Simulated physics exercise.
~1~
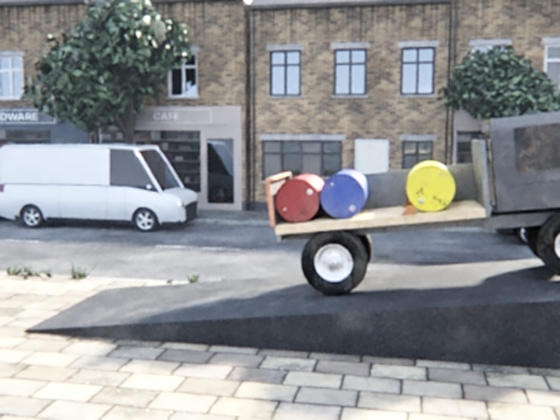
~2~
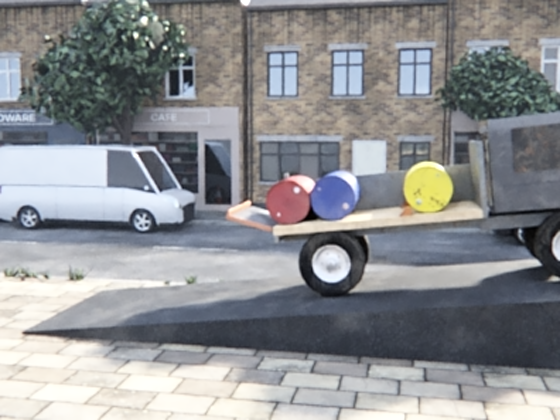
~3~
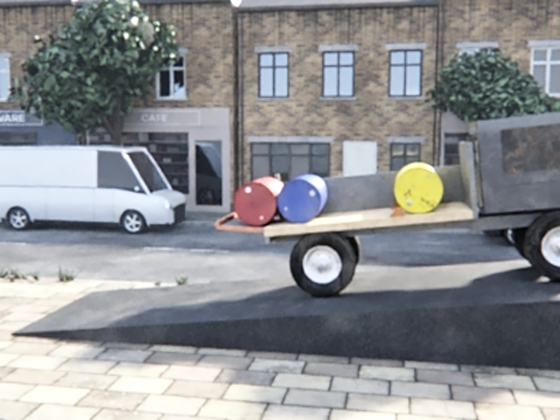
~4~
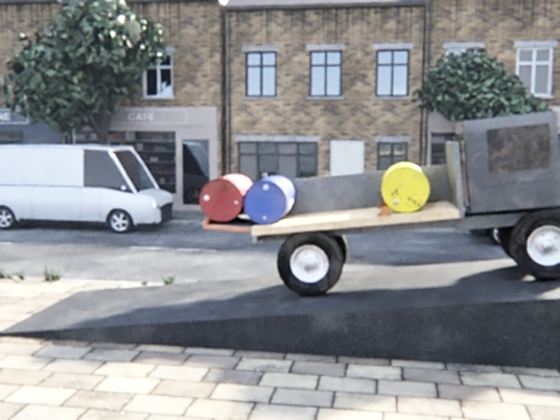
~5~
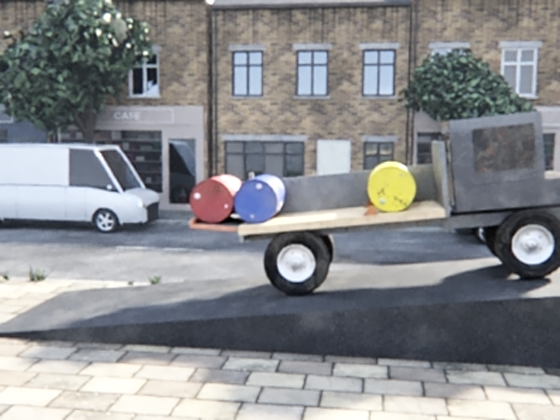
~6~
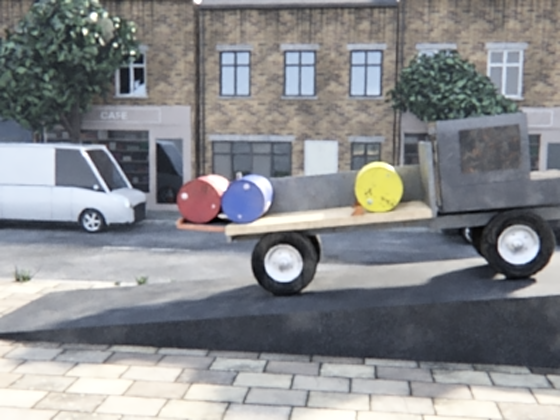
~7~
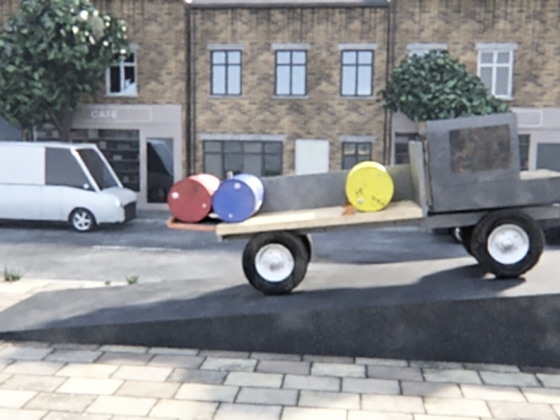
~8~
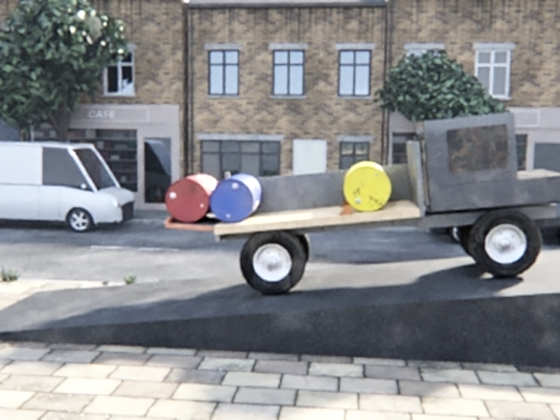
The clip shows a parked pick-up on a slope as its tailgate swings down and the red and blue drums roll left, the red one stopping on the lowered gate and the blue one on the bed behind it, while the yellow drum stays put.
